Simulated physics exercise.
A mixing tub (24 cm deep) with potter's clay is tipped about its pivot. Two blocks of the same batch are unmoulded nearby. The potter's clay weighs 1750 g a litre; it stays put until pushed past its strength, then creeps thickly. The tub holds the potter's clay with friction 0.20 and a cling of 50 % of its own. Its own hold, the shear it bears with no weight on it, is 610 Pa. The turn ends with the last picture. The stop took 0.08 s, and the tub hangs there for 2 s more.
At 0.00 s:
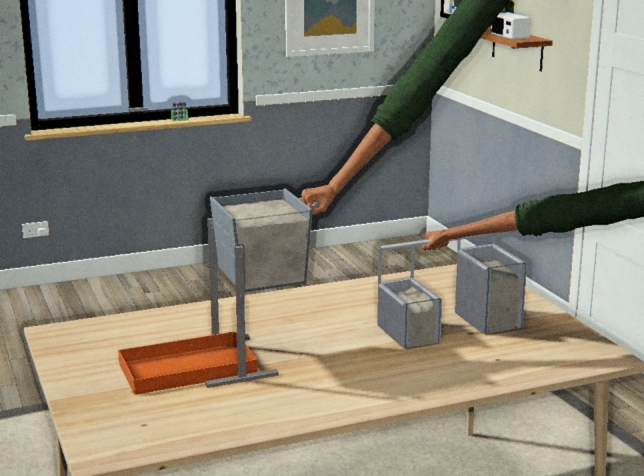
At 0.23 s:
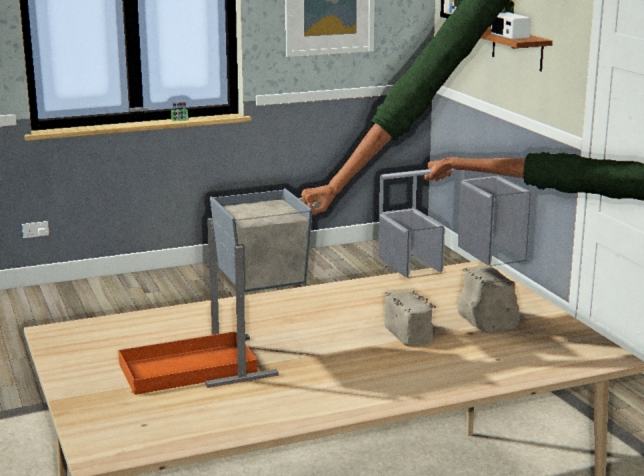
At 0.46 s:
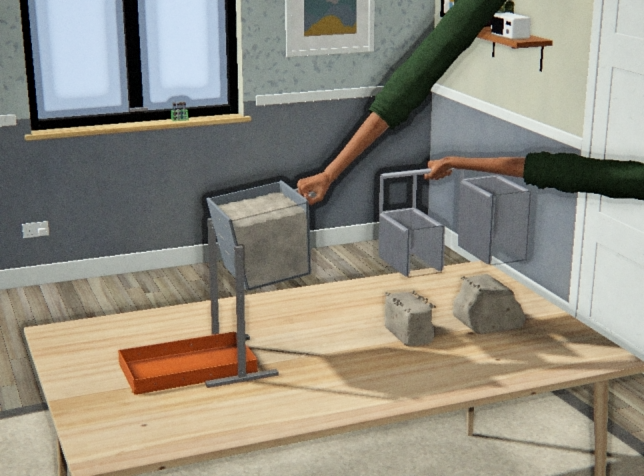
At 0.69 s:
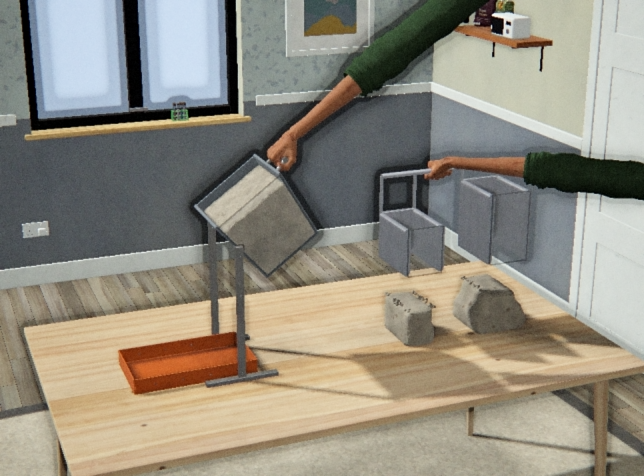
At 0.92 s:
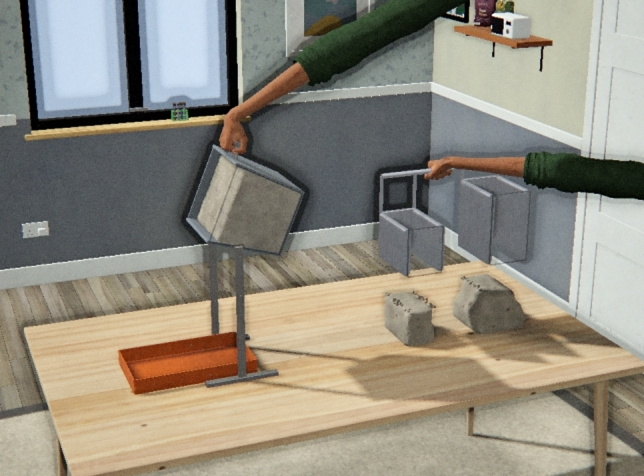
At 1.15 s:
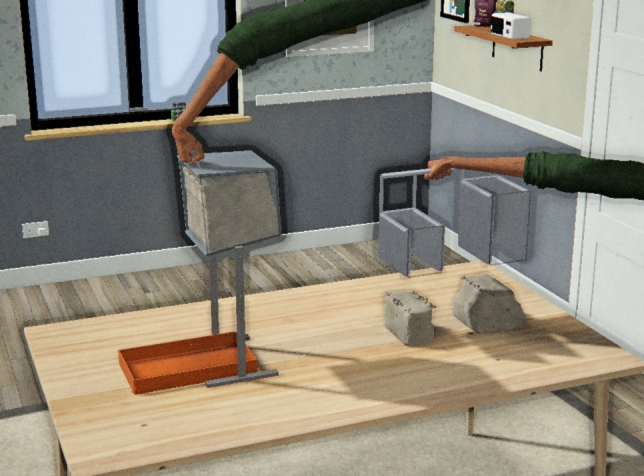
A large transparent tub of grey clay sits on a grey stand above a shallow orange tray on a pale wooden table, seen from slightly above in a grey-walled room. Two green-sleeved arms reach in from the right, where smaller moulds lift off two grey blocks and the right block slumps. The other arm turns the tub leftward onto its side, the camera still.
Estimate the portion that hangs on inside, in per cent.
The portion that hangs on inside is near 42 %.
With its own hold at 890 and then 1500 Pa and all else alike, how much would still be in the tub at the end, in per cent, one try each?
In turn about 60 %, 100 %.
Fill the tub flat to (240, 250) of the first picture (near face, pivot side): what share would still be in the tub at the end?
Then about 50 %.
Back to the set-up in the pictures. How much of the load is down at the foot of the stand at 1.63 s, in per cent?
Some 35 per cent.
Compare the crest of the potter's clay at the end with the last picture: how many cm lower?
About 10 cm.
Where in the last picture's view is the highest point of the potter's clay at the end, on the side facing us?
At about (260, 207).
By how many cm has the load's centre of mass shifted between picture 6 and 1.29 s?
Roughly 5 cm.
After 1.29 s, the tub is at 93 degrees and holds 82 %.
After 1.46 s, the tub is at 93 degrees and holds 58 %.
After 1.63 s, the tub is at 93 degrees and holds 46 %.
After 1.80 s, the tub is at 93 degrees and holds 43 %.
After 3.15 s, the tub is at 93 degrees and holds 42 %.
